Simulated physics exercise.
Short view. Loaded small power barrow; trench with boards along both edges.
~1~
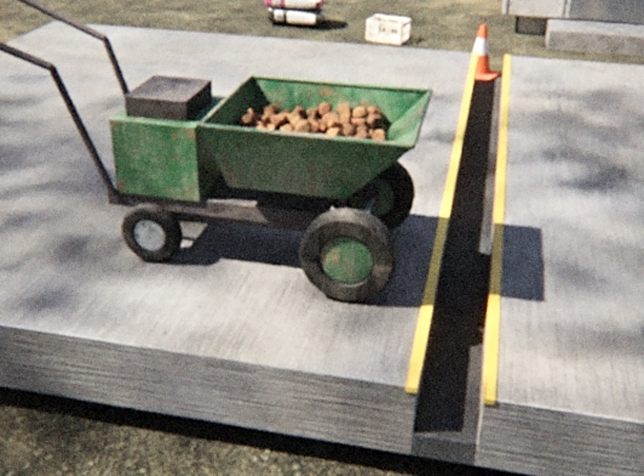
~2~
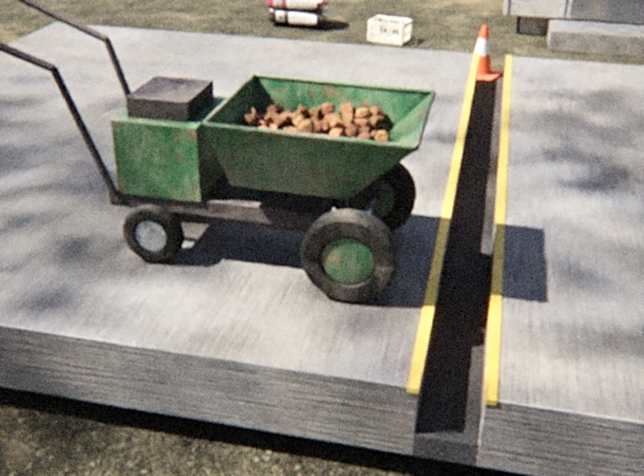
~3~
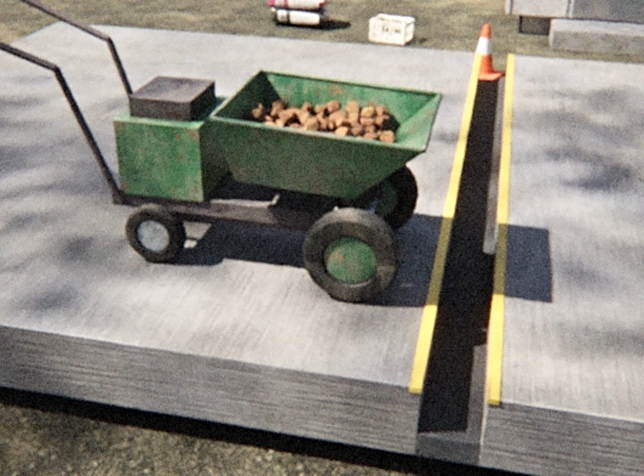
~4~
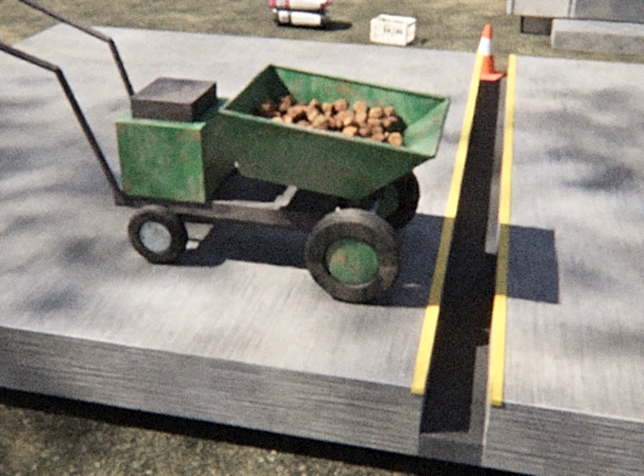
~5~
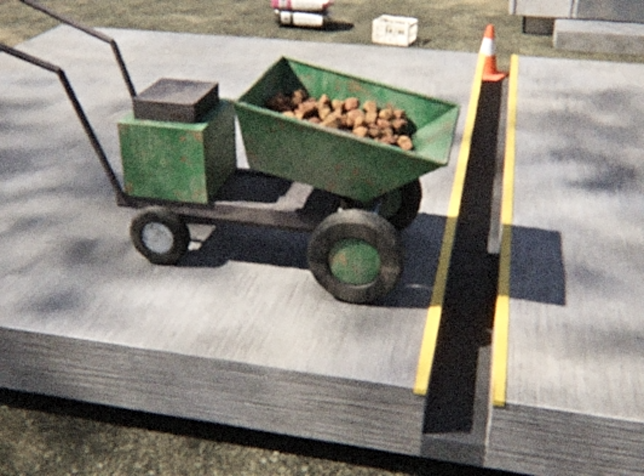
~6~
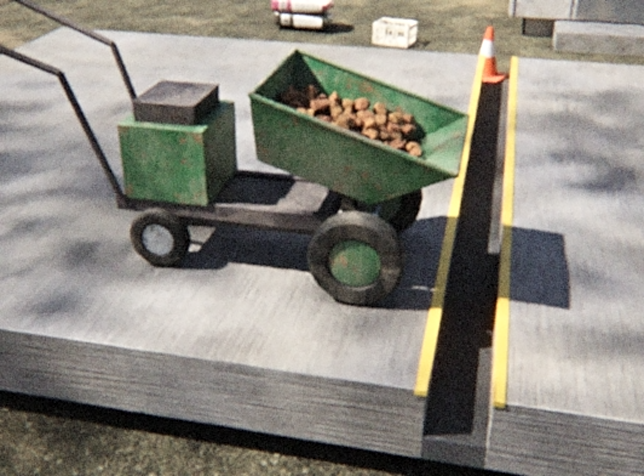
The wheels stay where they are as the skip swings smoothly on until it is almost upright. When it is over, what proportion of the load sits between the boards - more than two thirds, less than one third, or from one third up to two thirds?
Less than one third sits between them.
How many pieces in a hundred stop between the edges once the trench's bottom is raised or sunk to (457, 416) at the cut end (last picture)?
It would be close to 0 percent.
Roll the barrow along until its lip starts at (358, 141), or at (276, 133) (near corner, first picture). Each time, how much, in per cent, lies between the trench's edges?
First try: 90 per cent; second try: 40 per cent.
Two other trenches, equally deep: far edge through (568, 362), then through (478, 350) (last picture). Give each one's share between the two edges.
Lab note: Try one about 90 %, try two about 0 %.
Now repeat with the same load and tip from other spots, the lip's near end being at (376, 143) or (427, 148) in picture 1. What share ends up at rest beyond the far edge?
The first gives close to 40 per cent and the second 90 per cent.
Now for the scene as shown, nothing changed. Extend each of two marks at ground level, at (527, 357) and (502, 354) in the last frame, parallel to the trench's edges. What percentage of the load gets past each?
Close to 70 per cent, then close to 80 per cent.
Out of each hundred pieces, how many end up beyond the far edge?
Near 90 in every hundred.
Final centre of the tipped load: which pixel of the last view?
Last view, resting centre - approx. (559, 280).
Soon, skip tipped steeply; all in the skip.
A while on, skip tipped steeply; about two thirds in the skip; a stray few in or heaped over the trench; about a third beyond it; a stray few falling.
Towards the end, skip tipped right over; a small part in the skip; a small part in or heaped over the trench; most beyond it.
Finally, skip tipped right over; a small part in the skip; a small part in or heaped over the trench; most beyond it.
